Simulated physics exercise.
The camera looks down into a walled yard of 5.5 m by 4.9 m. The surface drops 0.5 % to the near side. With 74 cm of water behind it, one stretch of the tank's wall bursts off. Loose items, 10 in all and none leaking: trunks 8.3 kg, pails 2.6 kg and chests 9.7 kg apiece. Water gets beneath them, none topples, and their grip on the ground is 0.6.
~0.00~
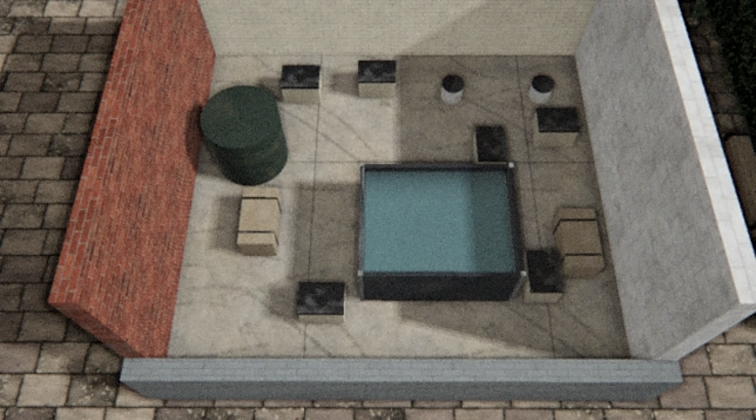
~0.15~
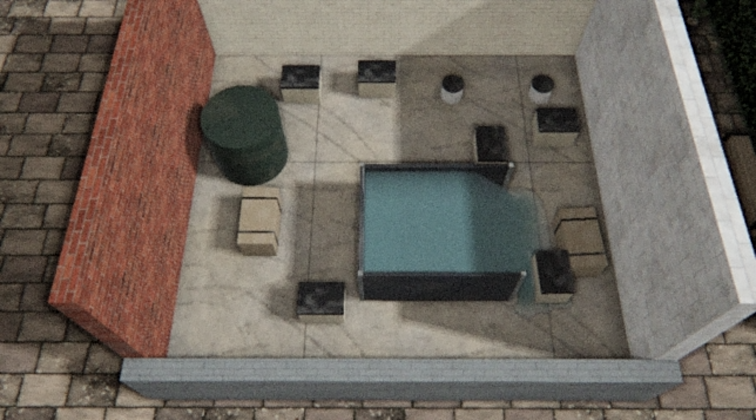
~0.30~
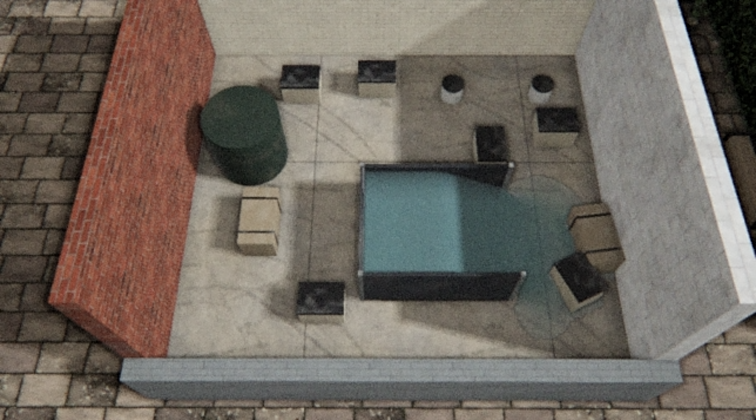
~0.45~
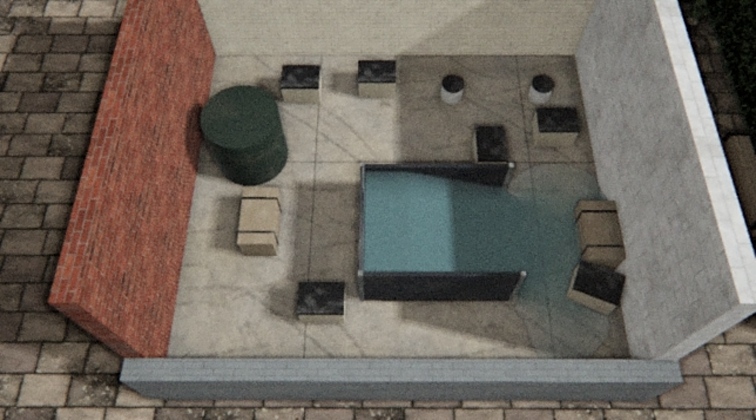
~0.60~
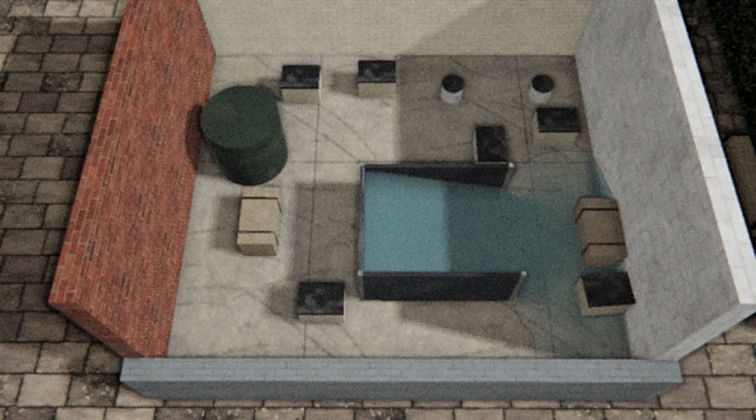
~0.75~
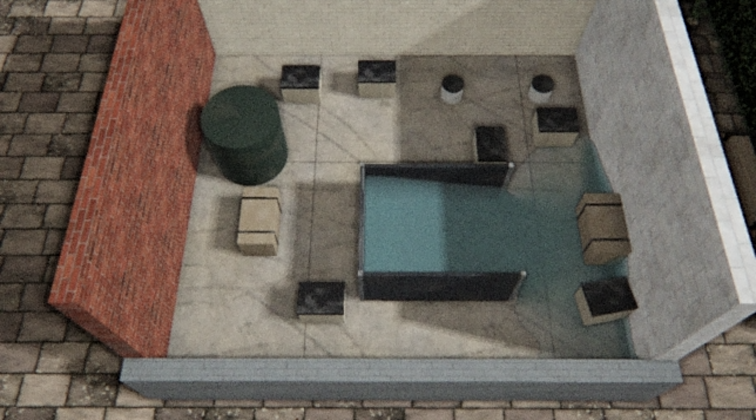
A walled yard of pale paving, with a red brick wall at left and a whitish one at right, is seen from above by a still camera. A dark-framed tank of blue-green water stands right of centre, among a dark green drum, tan boxes and dark-topped blocks. The tank's right side opens, and water spreads rightward, pushing a dark-topped chest and a tan trunk, both turning, towards the right wall.
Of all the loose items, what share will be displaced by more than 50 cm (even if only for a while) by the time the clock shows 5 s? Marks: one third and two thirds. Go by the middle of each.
Share: Two thirds or above.
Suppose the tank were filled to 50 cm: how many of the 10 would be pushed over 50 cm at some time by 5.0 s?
In that case 6 of them.
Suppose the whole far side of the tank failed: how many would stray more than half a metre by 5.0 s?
Then 8.
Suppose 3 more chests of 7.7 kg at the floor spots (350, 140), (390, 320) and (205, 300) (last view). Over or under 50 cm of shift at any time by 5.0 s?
In that order: More, more, more.
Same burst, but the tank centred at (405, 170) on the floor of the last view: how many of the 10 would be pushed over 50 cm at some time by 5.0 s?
In that case 10 of them.
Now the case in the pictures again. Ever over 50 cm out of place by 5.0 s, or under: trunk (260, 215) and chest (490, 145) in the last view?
In that order: Short of it, under.
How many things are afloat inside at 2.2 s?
3 of them.
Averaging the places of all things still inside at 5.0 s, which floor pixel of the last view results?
At about (318, 169).
After 1.1 s 1 of 10 are over 50 cm from their spots; 2 afloat.
After 2.2 s 3 of 10 are over 50 cm from their spots; 3 afloat.
After 3.5 s 7 of 10 are over 50 cm from their spots; 5 afloat.
After 5.0 s 8 of 10 are over 50 cm from their spots, and 8 have been at some point; 8 afloat.
